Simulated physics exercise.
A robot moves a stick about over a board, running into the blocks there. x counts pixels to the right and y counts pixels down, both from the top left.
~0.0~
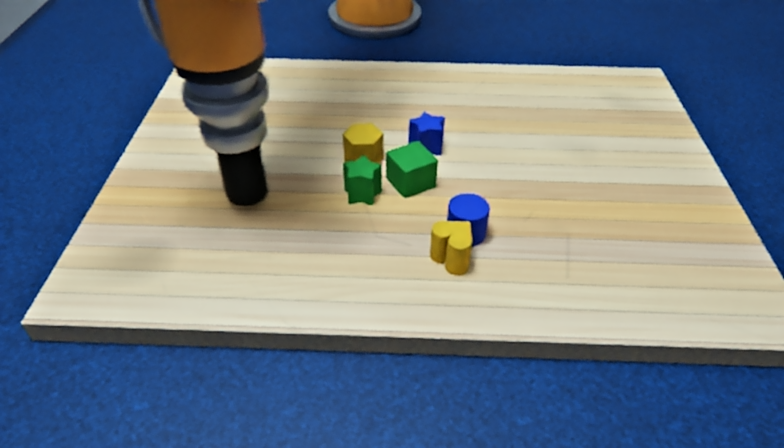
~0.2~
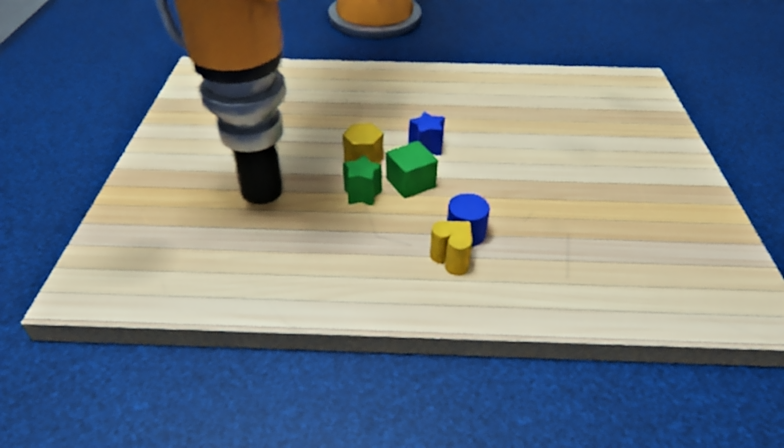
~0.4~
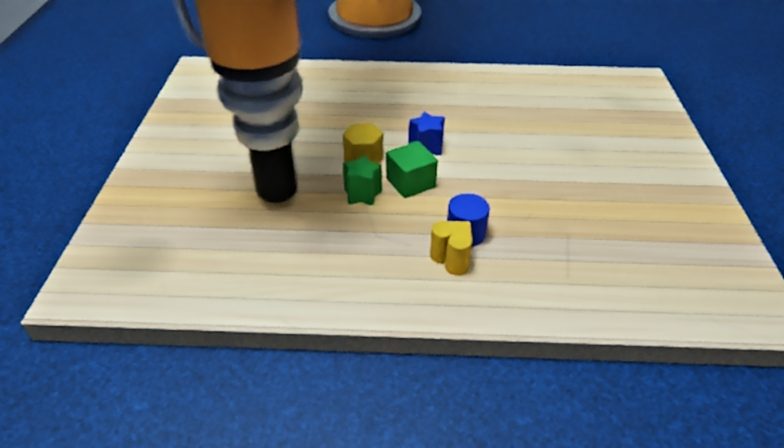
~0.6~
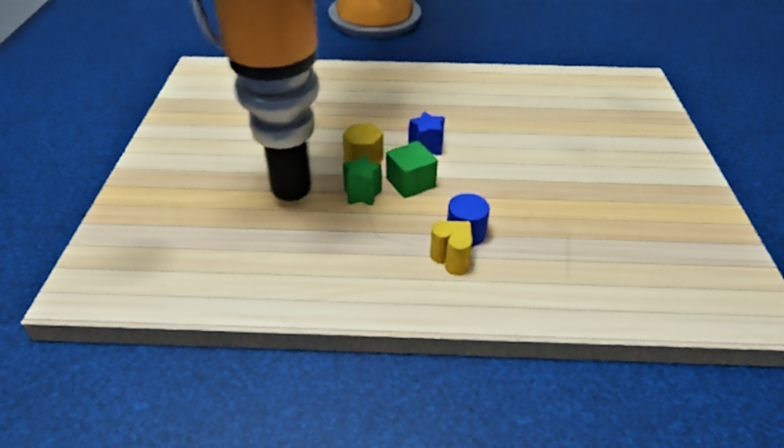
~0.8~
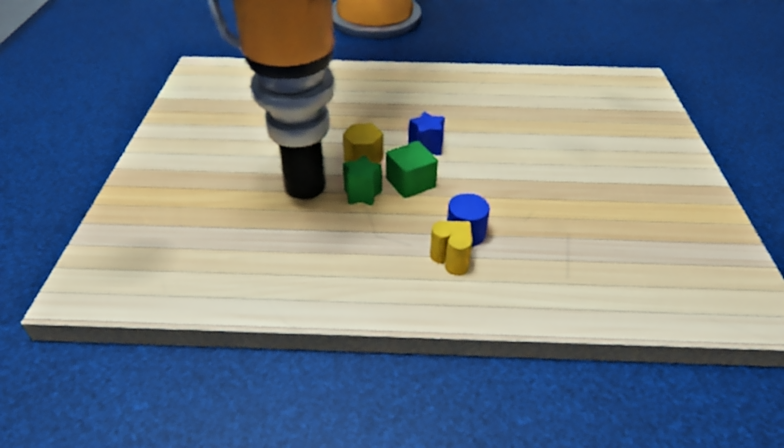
A robot arm with a black-tipped stick moved slowly a short way right across a wooden board, nearing the green star and yellow block, while all the small blue, green and yellow blocks stayed still.
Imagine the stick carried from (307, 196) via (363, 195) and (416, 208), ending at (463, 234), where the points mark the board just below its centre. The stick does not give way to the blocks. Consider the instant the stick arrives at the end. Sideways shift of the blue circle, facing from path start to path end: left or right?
My prediction: Rightwards.
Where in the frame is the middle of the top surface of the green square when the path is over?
Final place: (455, 148).
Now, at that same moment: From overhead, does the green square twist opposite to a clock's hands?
Yes - that is the case.
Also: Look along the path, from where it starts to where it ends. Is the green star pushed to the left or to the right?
It's set to shift left.
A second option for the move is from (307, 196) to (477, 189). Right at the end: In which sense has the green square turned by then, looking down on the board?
The block spins anticlockwise.
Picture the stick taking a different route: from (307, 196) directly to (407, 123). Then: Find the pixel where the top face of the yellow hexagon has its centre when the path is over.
That would be at about pixel (429, 83).
What follows on the original path. One third of the way, stick at (363, 187); green star at (398, 167); green square at (426, 153).
Two thirds of the way, stick at (417, 199); green star at (452, 171), turned 20° anticlockwise; green square at (455, 148), turned 35° anticlockwise.
At the end, stick at (464, 226); green star at (463, 174), turned 45° anticlockwise; green square at (455, 148), turned 40° anticlockwise; yellow heart unmoved; blue circle at (506, 224).
